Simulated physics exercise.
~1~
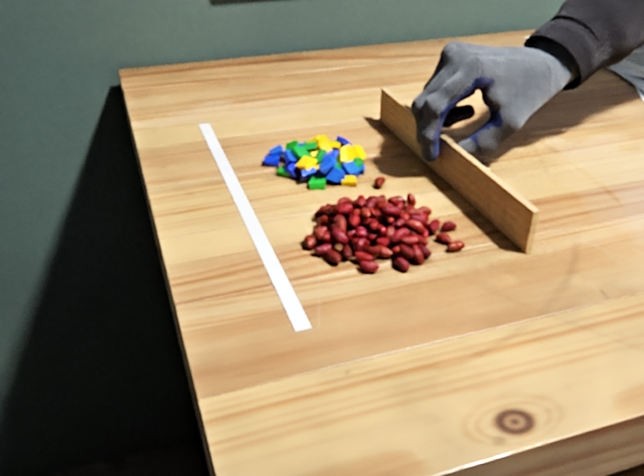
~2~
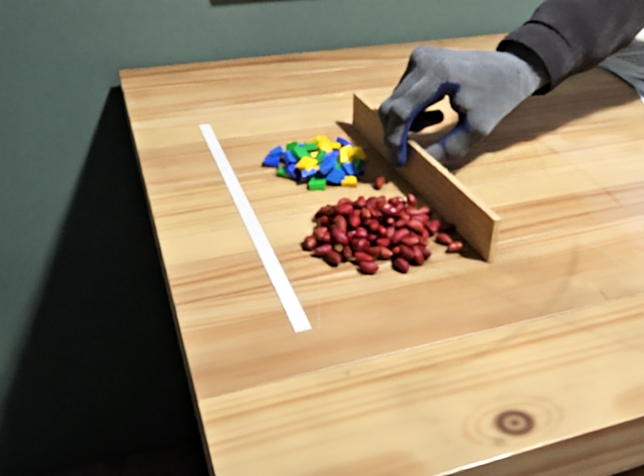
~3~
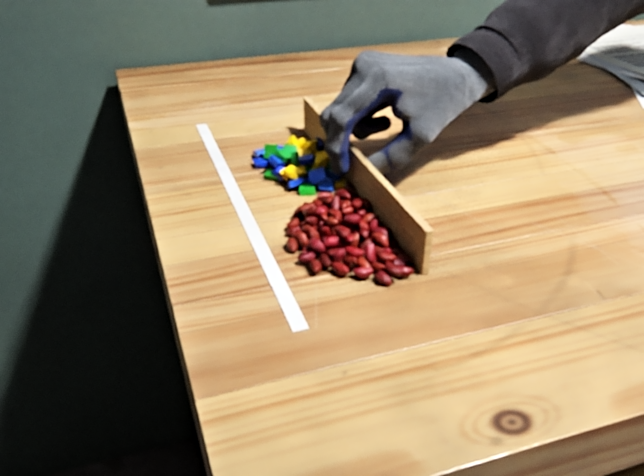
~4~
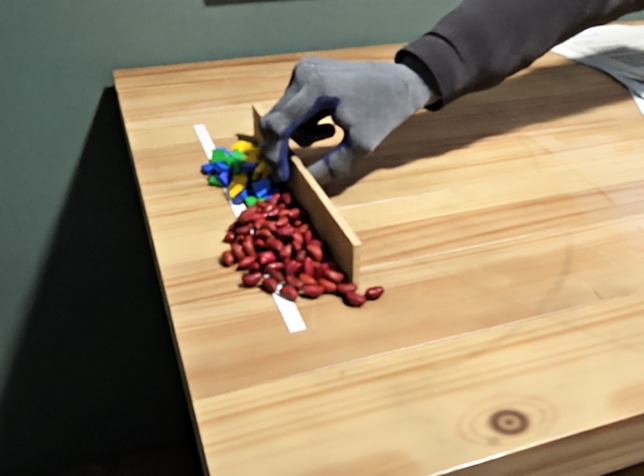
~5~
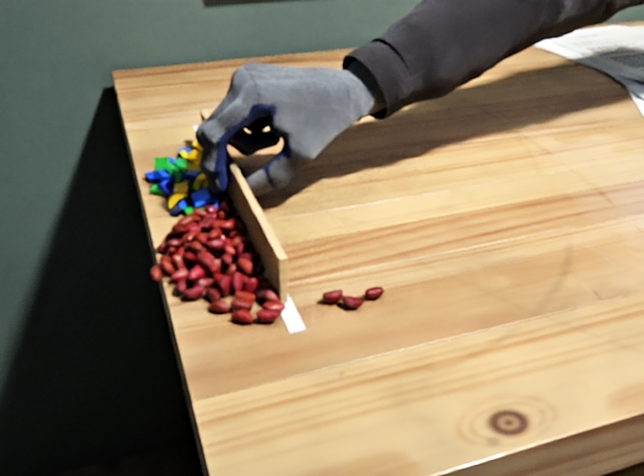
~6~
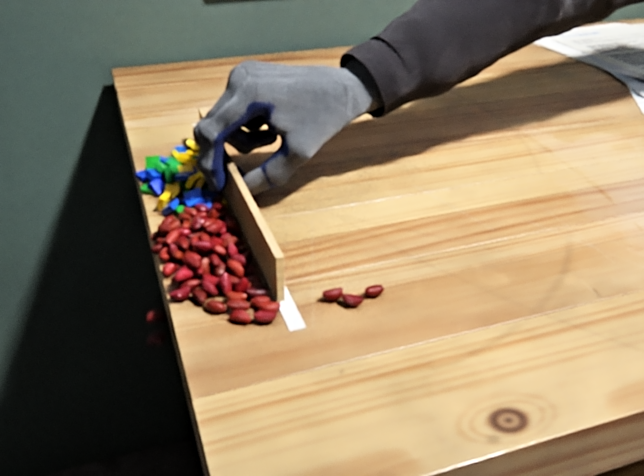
The clip opens with a gloved hand holding an upright piece of card behind two small piles on a wooden table, red bean-like pieces nearer and colourful chips farther back. The hand moves the card left until it meets both piles and pushes them towards the white tape. The piles slide over the tape, and a few red pieces slip around the card's near end and stay behind. The card stops at the tape with both piles crowded against the table's left edge. A small part of the red batch drops over the edge, while the colourful chips all remain on the table.
